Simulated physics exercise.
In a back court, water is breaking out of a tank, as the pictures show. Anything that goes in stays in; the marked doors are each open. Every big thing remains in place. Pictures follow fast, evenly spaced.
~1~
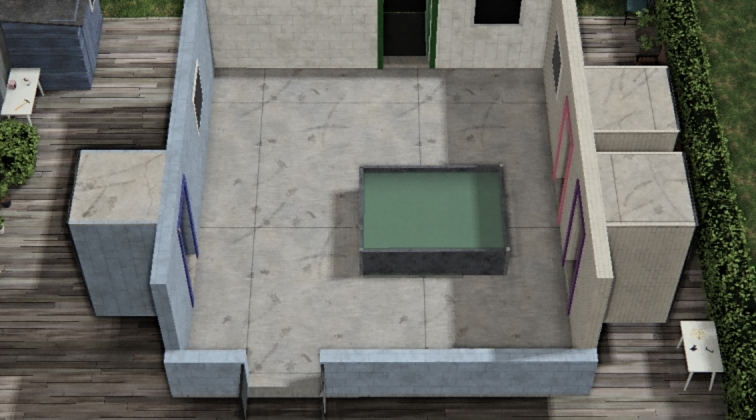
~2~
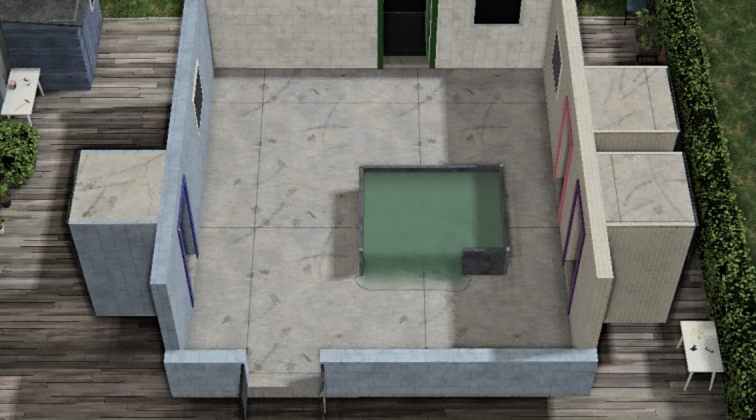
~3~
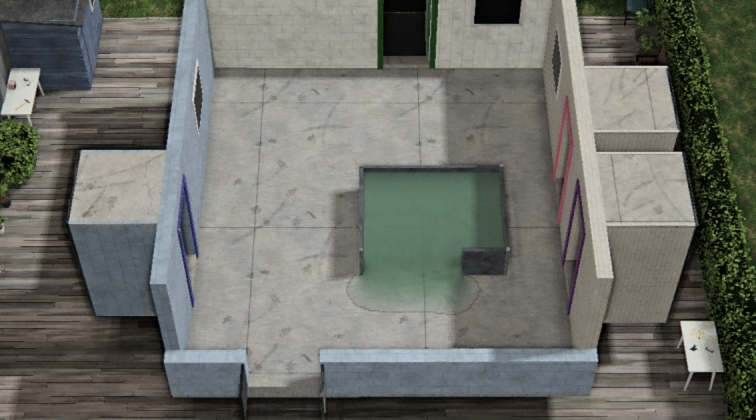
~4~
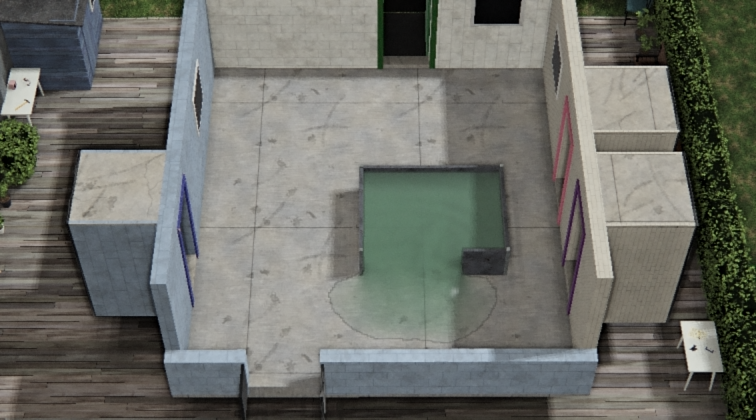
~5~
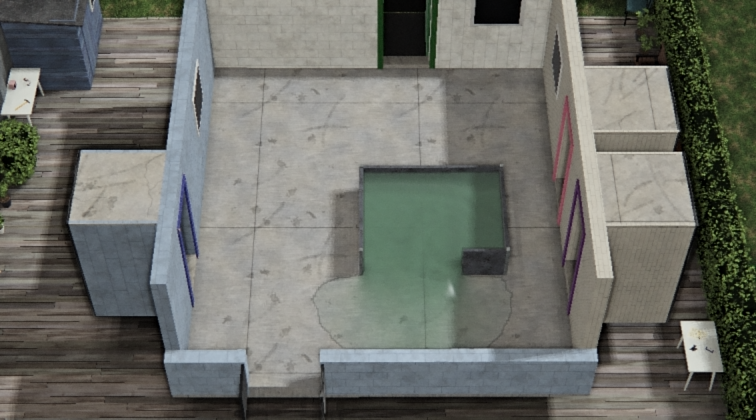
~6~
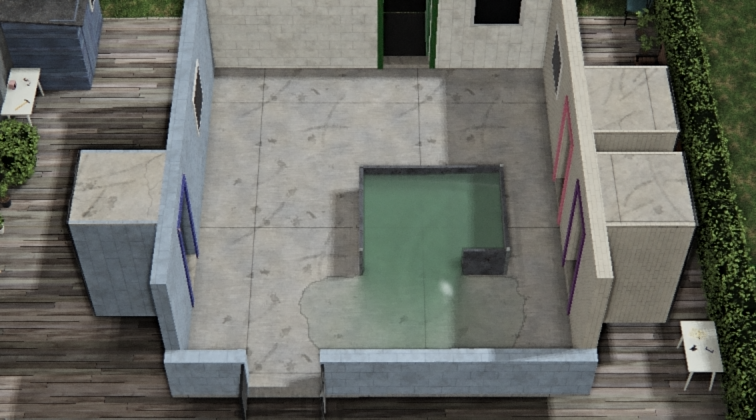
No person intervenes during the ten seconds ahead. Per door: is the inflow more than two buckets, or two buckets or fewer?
Blue door - two or fewer; green door - two or fewer; pink door - two or fewer; purple door - two or fewer.
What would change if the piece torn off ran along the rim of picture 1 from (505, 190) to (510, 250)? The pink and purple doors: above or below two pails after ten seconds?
So here's how it goes: Pink runs over, while purple runs over.
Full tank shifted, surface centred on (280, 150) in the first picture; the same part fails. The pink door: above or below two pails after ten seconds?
The pink door falls short.
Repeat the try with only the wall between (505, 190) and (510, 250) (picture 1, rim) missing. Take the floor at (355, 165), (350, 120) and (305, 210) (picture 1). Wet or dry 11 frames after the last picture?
So: Spared, then spared, then spared.
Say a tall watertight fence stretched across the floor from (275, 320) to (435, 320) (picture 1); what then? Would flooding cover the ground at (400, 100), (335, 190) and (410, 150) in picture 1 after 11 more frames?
Results in order: Bone-dry / bone-dry / bone-dry.
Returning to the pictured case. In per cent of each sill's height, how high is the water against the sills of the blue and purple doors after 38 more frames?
Some 60 percent, then some 50 percent.
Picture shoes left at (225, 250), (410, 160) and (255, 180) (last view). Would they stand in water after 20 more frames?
Result, in that order: Wetted / not wetted / not wetted.
A moment on, water covers 20 % of the floor; the blue door not reached, the green door not reached, the pink door not reached, the purple door not reached.
Next, water covers 25 % of the floor; the blue door not reached, the green door not reached, the pink door not reached, the purple door wet at the sill, nothing in.
Then, water covers 40 % of the floor; the blue door wet at the sill, nothing in, the green door not reached, the pink door wet at the sill, nothing in, the purple door wet at the sill, nothing in.
Later, water covers 75 % of the floor; the blue door wet at the sill, nothing in, the green door not reached, the pink door wet at the sill, nothing in, the purple door wet at the sill, nothing in.
In the end, water covers 100 % of the floor; the blue door wet at the sill, nothing in, the green door wet at the sill, nothing in, the pink door wet at the sill, nothing in, the purple door wet at the sill, nothing in.
